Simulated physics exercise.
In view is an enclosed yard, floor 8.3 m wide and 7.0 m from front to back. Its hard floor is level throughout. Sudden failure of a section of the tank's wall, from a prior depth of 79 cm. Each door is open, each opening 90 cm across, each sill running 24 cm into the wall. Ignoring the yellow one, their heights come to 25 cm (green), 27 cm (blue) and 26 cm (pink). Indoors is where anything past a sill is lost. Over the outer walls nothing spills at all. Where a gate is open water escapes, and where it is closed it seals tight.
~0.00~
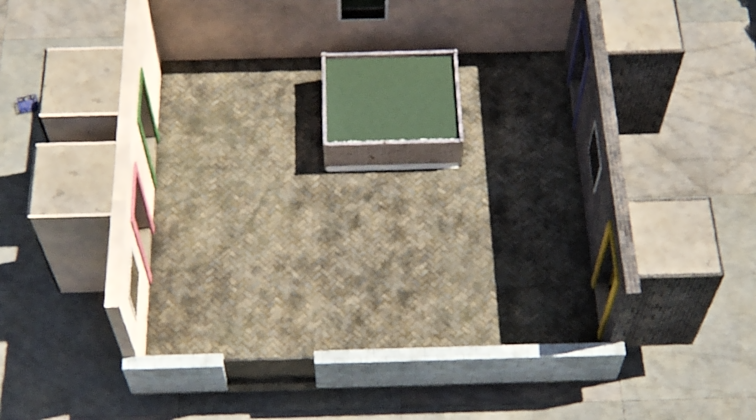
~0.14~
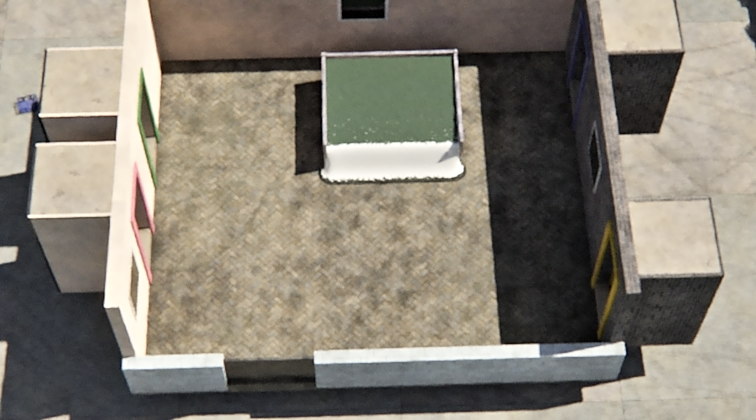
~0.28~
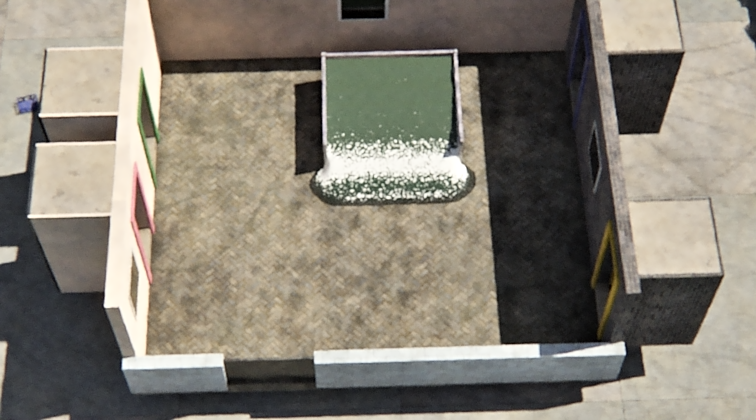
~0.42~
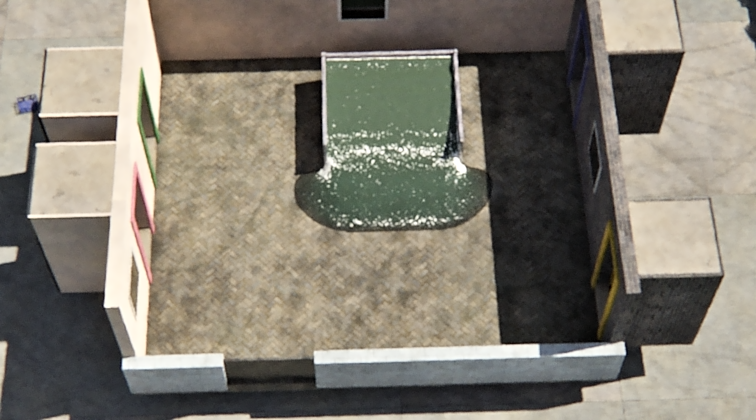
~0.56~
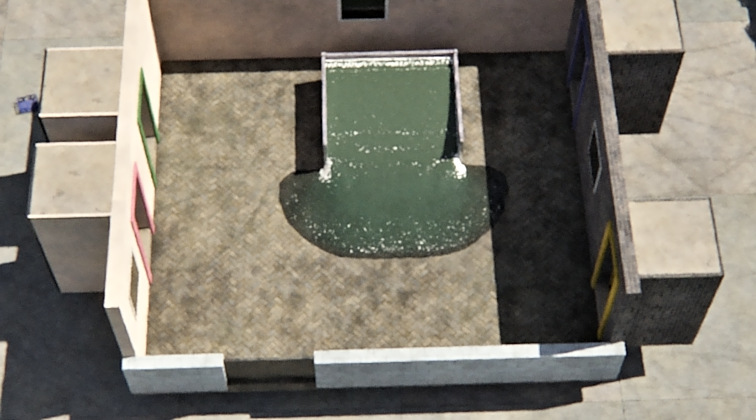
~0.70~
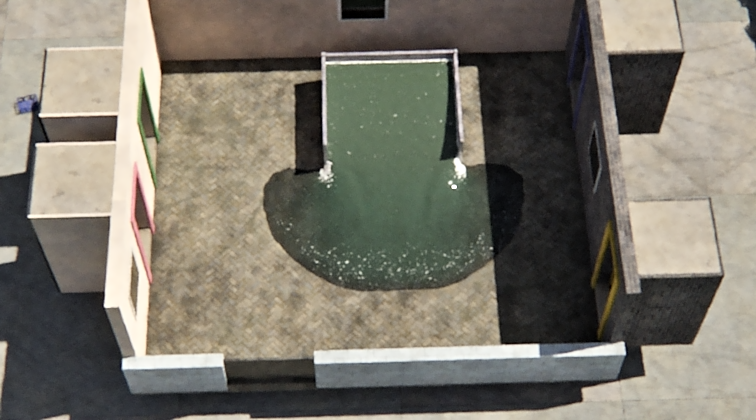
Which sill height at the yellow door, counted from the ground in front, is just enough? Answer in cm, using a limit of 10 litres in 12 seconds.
A height of roughly 27 cm is just enough.
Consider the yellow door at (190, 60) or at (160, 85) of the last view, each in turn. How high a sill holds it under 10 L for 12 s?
Minimums: Roughly 12.5 cm and 10.5 cm.
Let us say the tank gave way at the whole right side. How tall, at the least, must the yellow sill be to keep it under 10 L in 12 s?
It needs to be about 17 cm high.
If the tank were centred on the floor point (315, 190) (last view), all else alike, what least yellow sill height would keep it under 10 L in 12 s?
It should be around 26 cm high.
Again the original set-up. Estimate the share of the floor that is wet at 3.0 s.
I'd say near 55 percent is wet.
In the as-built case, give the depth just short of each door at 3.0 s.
Green door 0 cm, blue door 0 cm, yellow door 28 cm, pink door 2 cm.
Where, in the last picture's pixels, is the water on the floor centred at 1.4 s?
Centre of the water: Approx. (392, 188) px.
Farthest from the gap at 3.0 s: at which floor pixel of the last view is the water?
Front tip: Approx. (145, 375) px.
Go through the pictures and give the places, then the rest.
The tank at (391, 99) is whole and still, 79 cm deep; the yellow door at (605, 286) is dry, in the first frame.
Water pours out at (393, 157) and has run 0.3 m, to (381, 181); about 10 cm deep outside, 79 cm at the back, in the second frame.
The gap is at (393, 159), the front 0.8 m out at (372, 202); the back of the tank holds 79 cm, in the third frame.
The gap is at (393, 159), the front 1.4 m out at (342, 227); the back of the tank holds 75 cm, in the fourth frame.
The front is at (355, 255), 2.0 m from the gap at (393, 160); 6.8 m2 of floor is wet, 68 cm left at the back, in the fifth frame.
Water pours out at (393, 160) and has run 2.6 m, to (352, 286); about 8 cm deep outside, 68 cm at the back; the yellow door at (605, 286), 4.9 m from the gap, is still 2.2 m from the nearest water, in the sixth frame.
After 1.4 s water covers 45 % of the floor, deepest (40 cm) near (395, 368); it has not reached the yellow door.
After 3.0 s water covers 55 % of the floor, deepest (44 cm) near (593, 362); 28 cm at the yellow door, 2 litres in over its 23 cm sill.
After 12.0 s water covers 100 % of the floor, deepest (18 cm) near (161, 74); 5 cm at the yellow door, 26 litres in over its 23 cm sill.
At the yellow door as built, the water arrived by 2.0 s and peaked near 30 cm at 3.2 s.
With a sill of 23 cm, 26 litres would have come in within the 12 s; with 31 cm, 3 litres. So under 10 litres takes about 27 cm.
